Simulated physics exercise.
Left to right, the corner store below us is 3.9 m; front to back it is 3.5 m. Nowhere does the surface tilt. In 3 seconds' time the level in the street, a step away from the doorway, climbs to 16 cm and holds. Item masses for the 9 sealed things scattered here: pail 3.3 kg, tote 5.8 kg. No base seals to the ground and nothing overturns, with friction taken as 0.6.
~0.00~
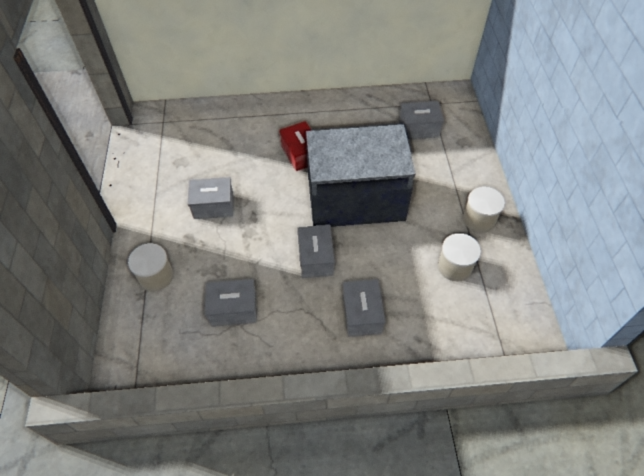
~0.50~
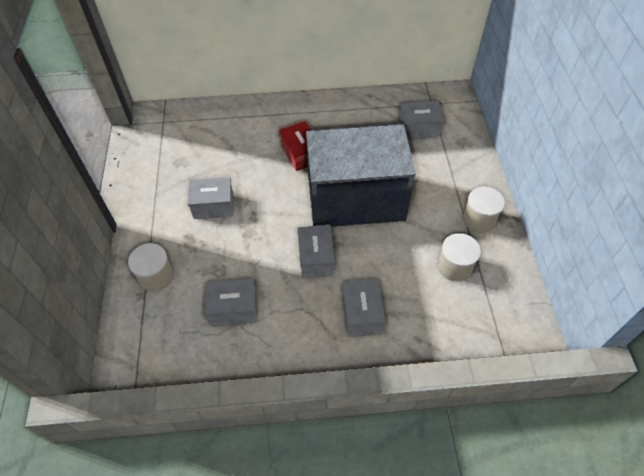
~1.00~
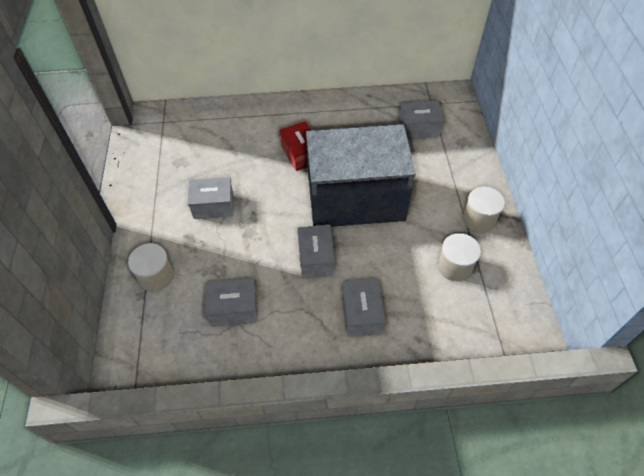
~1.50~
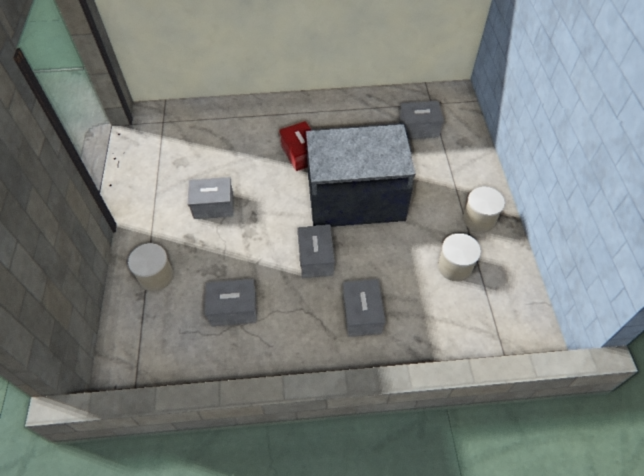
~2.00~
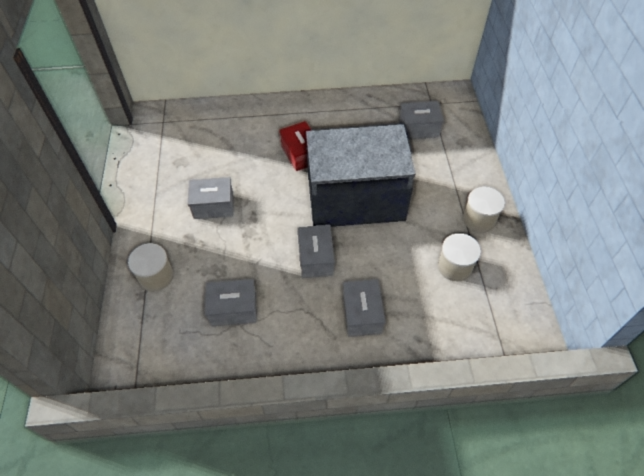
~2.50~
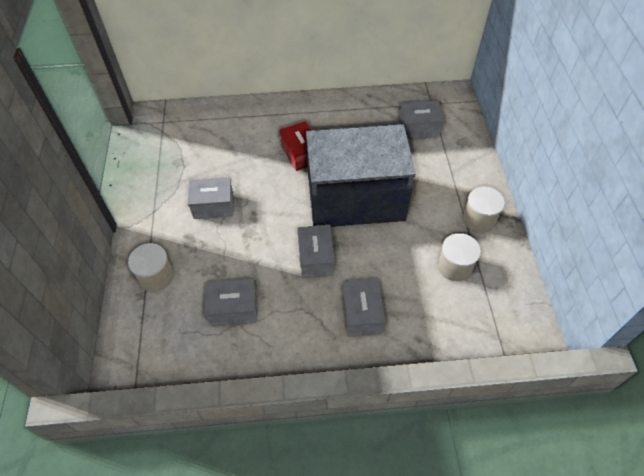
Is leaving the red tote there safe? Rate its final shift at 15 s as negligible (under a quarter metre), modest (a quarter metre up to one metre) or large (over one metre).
Large.
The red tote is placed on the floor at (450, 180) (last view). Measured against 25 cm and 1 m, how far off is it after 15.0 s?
Outcome - it ends up well away.
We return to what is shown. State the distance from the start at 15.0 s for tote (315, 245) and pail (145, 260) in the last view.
Net displacement, in order: 100 cm; 140 cm.
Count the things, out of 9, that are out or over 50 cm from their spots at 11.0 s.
5 of them.
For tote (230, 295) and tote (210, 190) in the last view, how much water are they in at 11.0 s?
Depth approx. 5 cm / 7 cm.
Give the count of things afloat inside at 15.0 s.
At that time the total is 9.
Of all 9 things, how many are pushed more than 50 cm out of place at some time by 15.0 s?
Result: 9.
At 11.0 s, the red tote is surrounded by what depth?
11 cm or so.
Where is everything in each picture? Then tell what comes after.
The first frame shows the red tote at (300, 138), on the bottom; 0.0 m2 under water; 0 of 9 have shifted.
The second frame shows the red tote at (300, 138), on the bottom; water covers 0.0 m2; 0 of 9 have shifted.
The third frame shows the red tote at (300, 138) rests on the ground; 0.0 m2 under water; 0 of 9 have shifted.
The fourth frame shows the red tote at (300, 138), on the bottom; 0.0 m2 under water; 0 of 9 have shifted.
The fifth frame shows the red tote at (300, 138) rests on the ground; 0.0 m2 under water; 0 of 9 have shifted.
The sixth frame shows the red tote at (300, 138) rests on the ground; 0.6 m2 under water; 0 of 9 have shifted.
After 3.5 s the red tote is near (300, 138), 0.0 m from its start, aground; 0 afloat.
After 6.8 s the red tote is near (427, 109), 1.4 m from its start, afloat; 2 afloat.
After 11.0 s the red tote is near (476, 300), 2.4 m from its start, afloat; 7 afloat.
After 15.0 s the red tote is near (181, 297), 2.1 m from its start, afloat; 9 afloat.
